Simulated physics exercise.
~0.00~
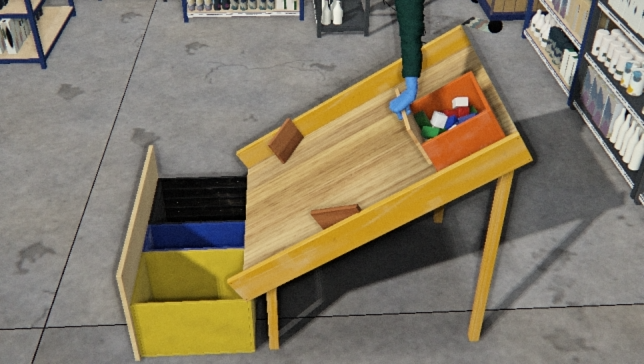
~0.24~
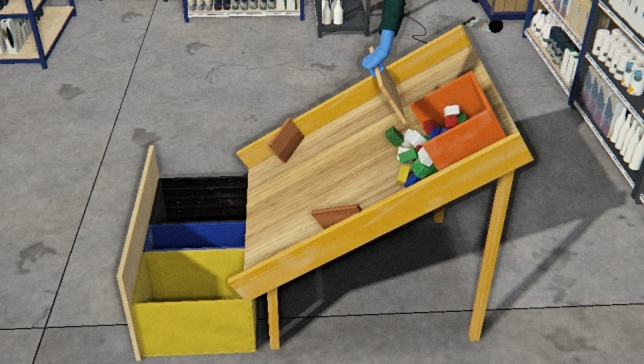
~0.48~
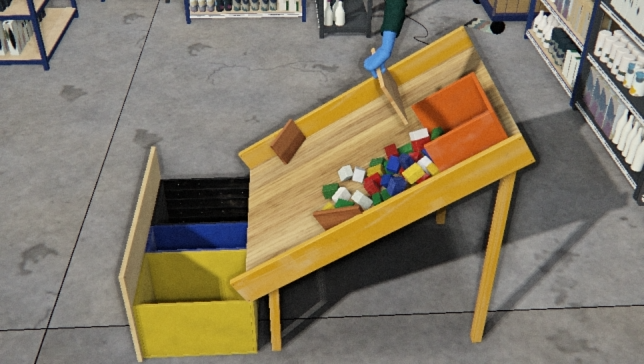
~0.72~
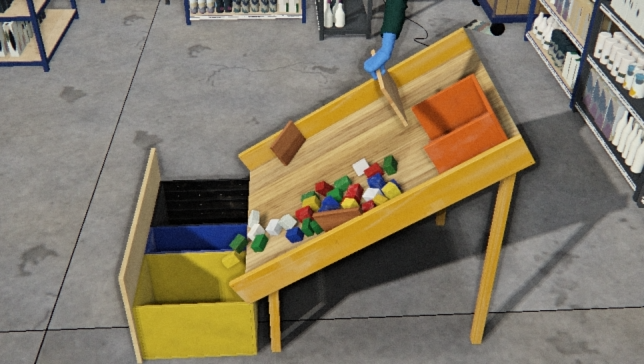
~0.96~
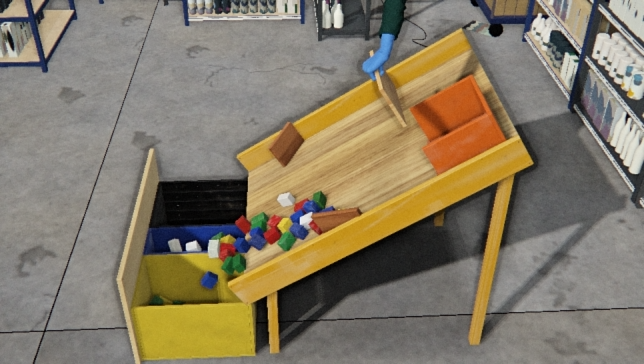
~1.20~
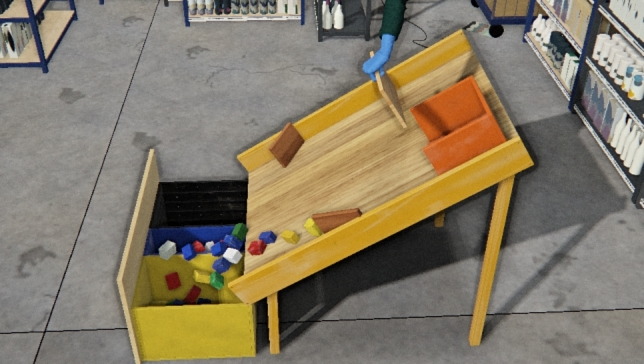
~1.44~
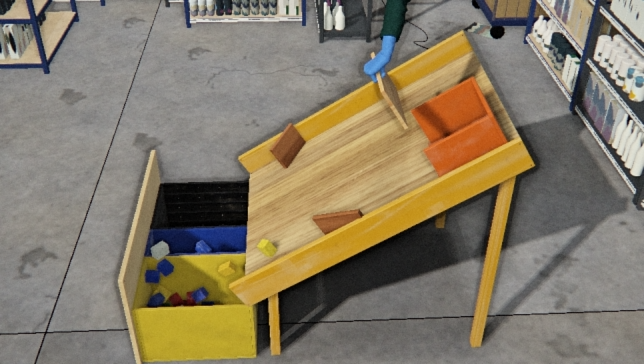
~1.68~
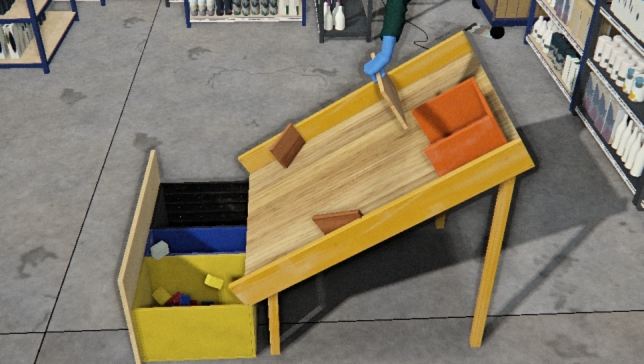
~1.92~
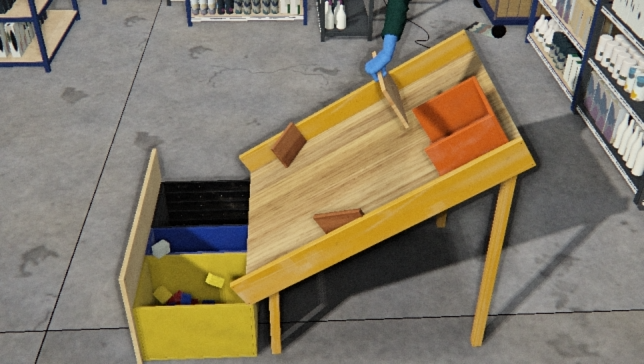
Blue-gloved hand pulling a wooden gate aside, colourful blocks tumbling down a sloped table past angled boards into yellow and blue tubs.
